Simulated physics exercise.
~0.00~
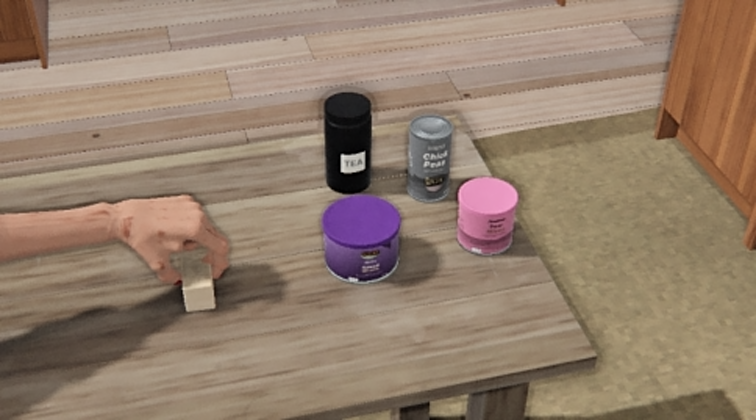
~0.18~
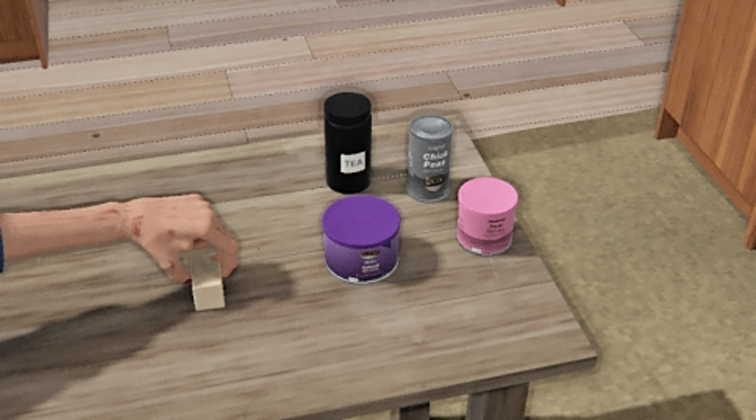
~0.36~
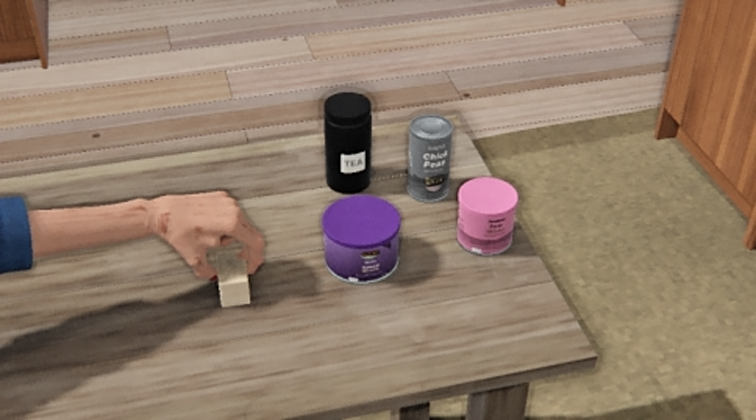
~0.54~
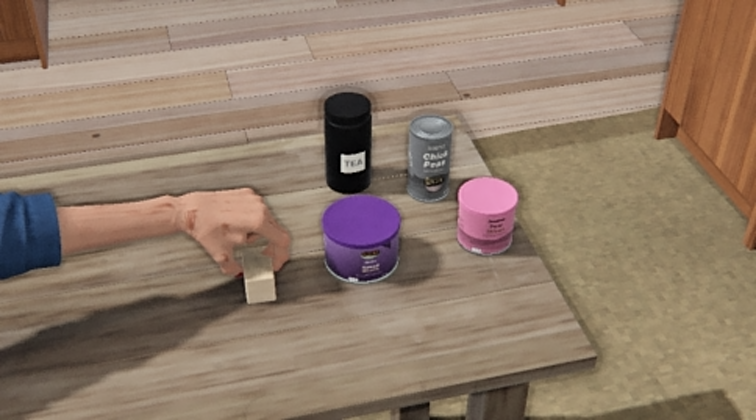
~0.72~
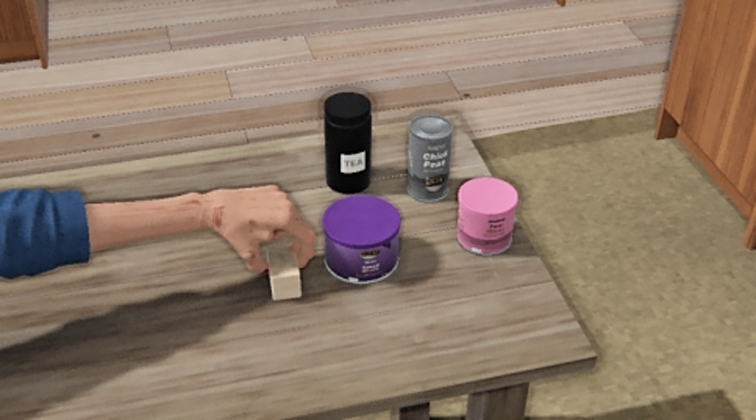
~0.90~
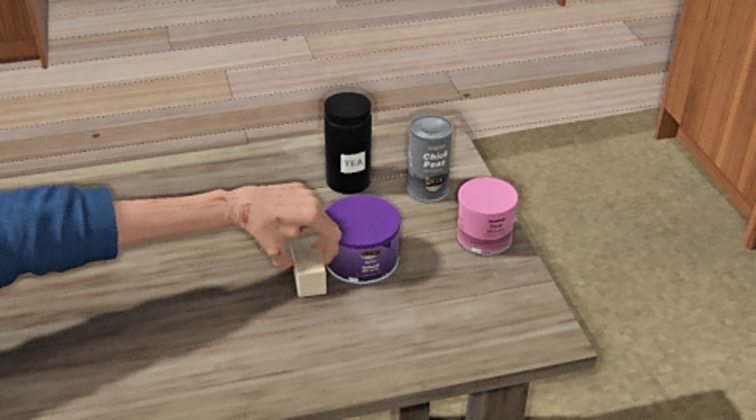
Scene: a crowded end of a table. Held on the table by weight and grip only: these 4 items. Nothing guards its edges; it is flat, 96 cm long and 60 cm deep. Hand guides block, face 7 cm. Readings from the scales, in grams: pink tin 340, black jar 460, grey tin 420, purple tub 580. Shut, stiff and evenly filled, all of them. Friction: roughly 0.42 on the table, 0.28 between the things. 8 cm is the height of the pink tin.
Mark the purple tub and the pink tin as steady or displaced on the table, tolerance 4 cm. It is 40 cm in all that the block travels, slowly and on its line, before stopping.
Marks: Purple tub displaced; pink tin displaced.
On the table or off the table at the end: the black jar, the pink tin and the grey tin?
Outcome: The black jar remains on its support; the pink tin departs its support; the grey tin remains on its support.
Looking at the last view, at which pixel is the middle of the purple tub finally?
Near (518, 222).
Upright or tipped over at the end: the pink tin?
The pink tin falls over.
Around 1.70 s, 32 cm of push; purple tub shifted 15 cm near (464, 227); pink tin shifted 6 cm near (524, 210).
Around 2.10 s, 39 cm of push; pink tin now off the table; purple tub shifted 23 cm near (514, 222).
Finally (2.5 s), off the table, pink tin; not toppled but over 4 cm from the start, purple tub; the other 2 still in place (within 4 cm). Final places as that camera would see them, purple tub near (518, 222).
